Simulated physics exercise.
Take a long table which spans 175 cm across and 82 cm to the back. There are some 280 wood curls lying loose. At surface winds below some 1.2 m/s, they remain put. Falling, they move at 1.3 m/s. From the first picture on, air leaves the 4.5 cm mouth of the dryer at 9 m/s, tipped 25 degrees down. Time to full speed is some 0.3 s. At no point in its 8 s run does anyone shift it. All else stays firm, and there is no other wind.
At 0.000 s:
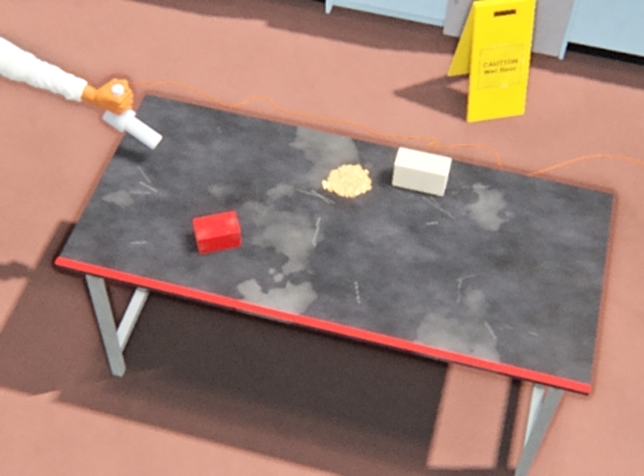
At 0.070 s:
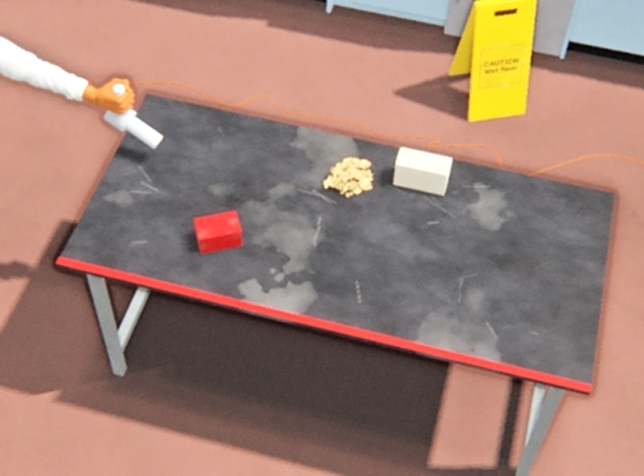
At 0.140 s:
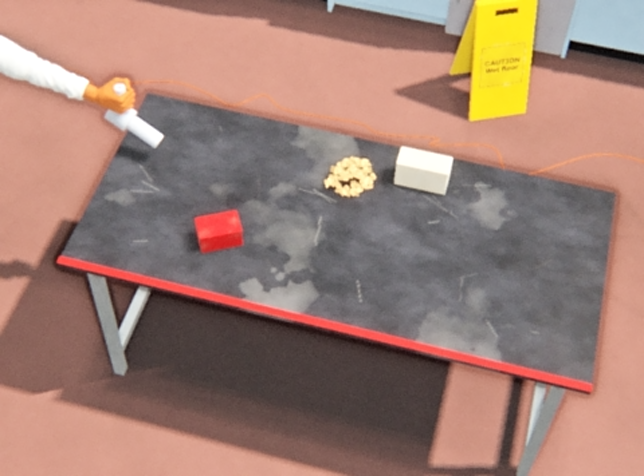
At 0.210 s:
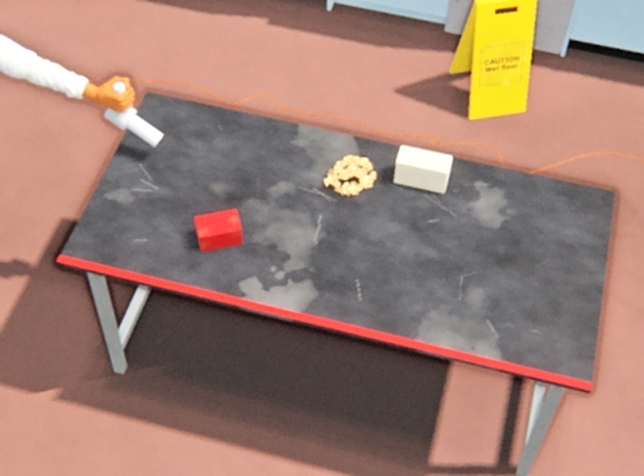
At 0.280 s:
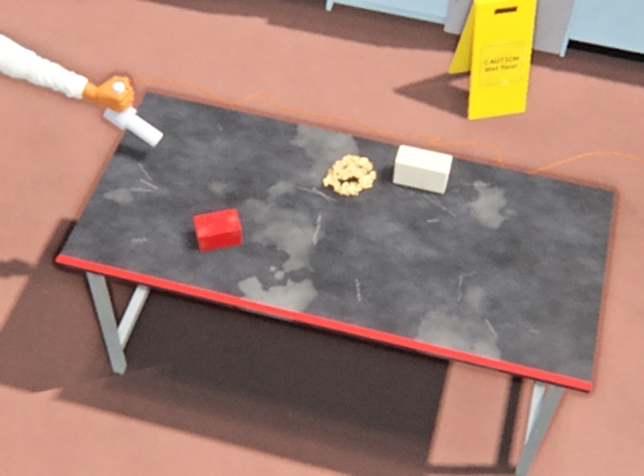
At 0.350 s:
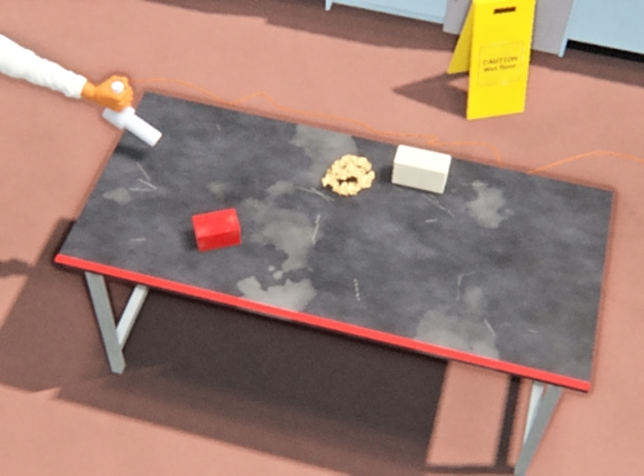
An orange-gloved hand held a white dryer still at the left end of a long dark table, while the small pile of pale wood curls spread slightly and opened a gap in its middle.
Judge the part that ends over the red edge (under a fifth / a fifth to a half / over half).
Fraction over the red edge: Under one fifth.
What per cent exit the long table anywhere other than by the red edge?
50 per cent.
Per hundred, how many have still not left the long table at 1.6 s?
Around 80 %.
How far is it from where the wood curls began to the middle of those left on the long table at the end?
I'd say around 60 cm.
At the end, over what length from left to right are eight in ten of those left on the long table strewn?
70 cm, give or take.
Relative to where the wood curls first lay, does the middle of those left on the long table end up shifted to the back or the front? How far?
Rearward, by about 5 cm.
After 1.6 s, 80 % are on the move or not yet settled, 0 % are over the red edge; the middle of those still in play is near (508, 207).
After 2.6 s, 72 % are on the move or not yet settled, 0 % are over the red edge; the middle of those still in play is near (529, 210).
After 4.4 s, 49 % are on the move or not yet settled, 0 % are over the red edge; the middle of those still in play is near (532, 208).
After 8.0 s, at the end, 0 % are over the red edge; the middle of those still in play is near (521, 207).
